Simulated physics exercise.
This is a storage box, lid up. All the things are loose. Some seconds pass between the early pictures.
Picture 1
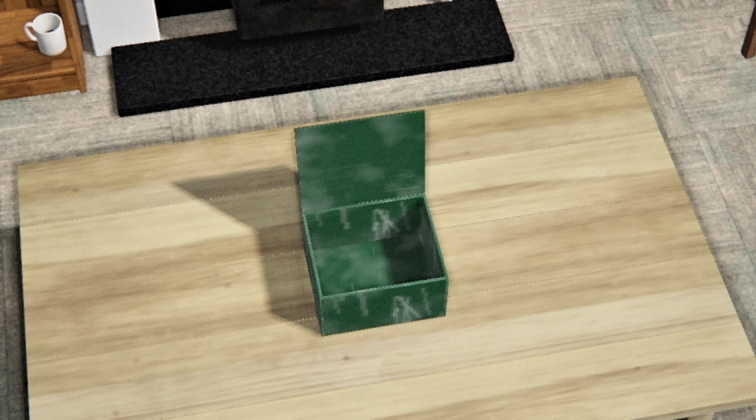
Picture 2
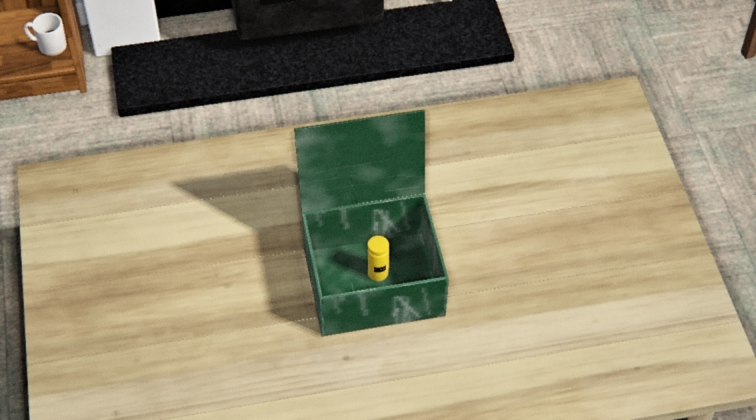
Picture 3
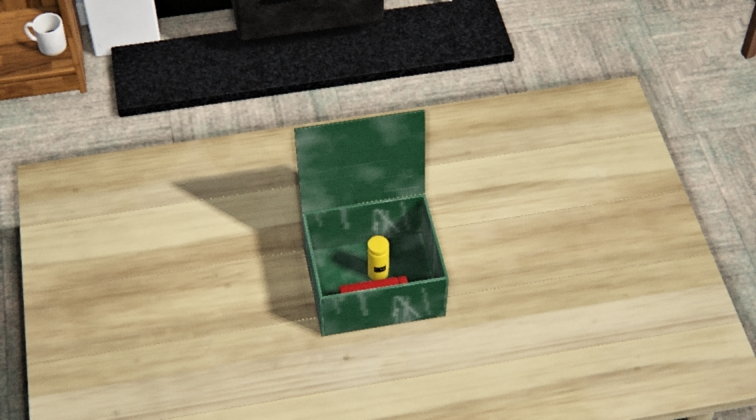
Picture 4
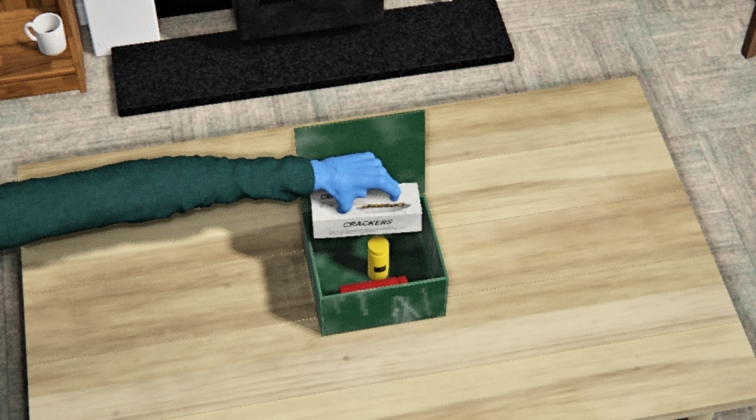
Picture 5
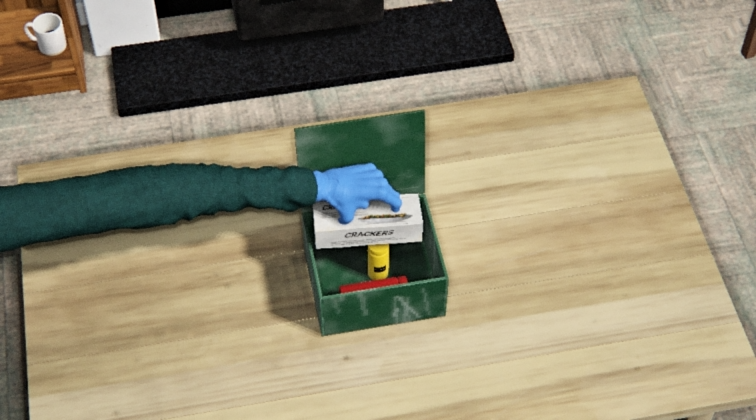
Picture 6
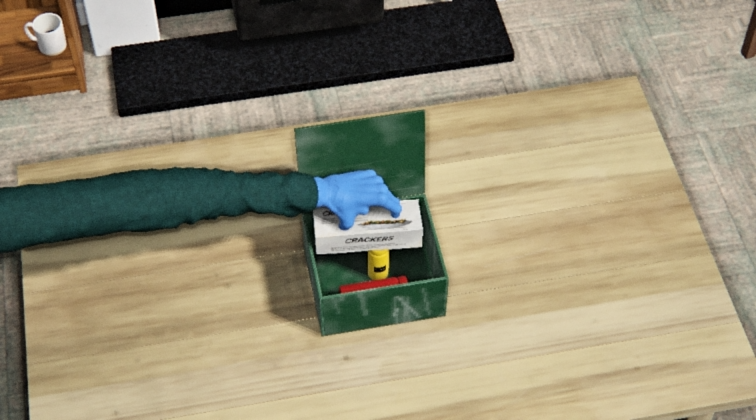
An open green box with its lid raised sits on a pale wooden table, seen from above at an angle, with a dark slab and a white mug behind. Inside, a yellow cylinder appears upright, then a red item near the front wall. A blue-gloved hand on a dark green sleeve, reaching from the left, lowers a white crackers carton slightly into the back, still holding it, while the camera stays still.
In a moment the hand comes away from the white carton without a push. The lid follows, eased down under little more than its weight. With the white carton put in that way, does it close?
In the end the lid sits on the rim.
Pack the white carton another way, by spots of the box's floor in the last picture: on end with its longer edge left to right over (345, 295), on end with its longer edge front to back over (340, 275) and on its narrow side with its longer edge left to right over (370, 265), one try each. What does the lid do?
In the first case it will not close; in the second case it stays ajar; in the third case it closes.
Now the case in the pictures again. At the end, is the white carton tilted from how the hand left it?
The white carton tips.
Then, 1.30 s on from there, lid 81° above the rim; white carton turned 58° from how it was put near (367, 229); yellow shaker turned 10° from how it was put.
Then, 1.60 s on from there, lid 63° above the rim; white carton on its side near (374, 245); yellow shaker turned 5° from how it was put.
Then, 2.00 s on from there, lid 32° above the rim; white carton on its side near (374, 245); yellow shaker turned 6° from how it was put; red shaker shifted a little.
Then, 2.30 s on from there, lid 3° above the rim; white carton on its side near (374, 245); yellow shaker turned 5° from how it was put; red shaker shifted a little.
In the end, lid shut; toppled in the box, white carton; the other 2 unmoved. At the end, from the last picture's camera, white carton near (374, 245).
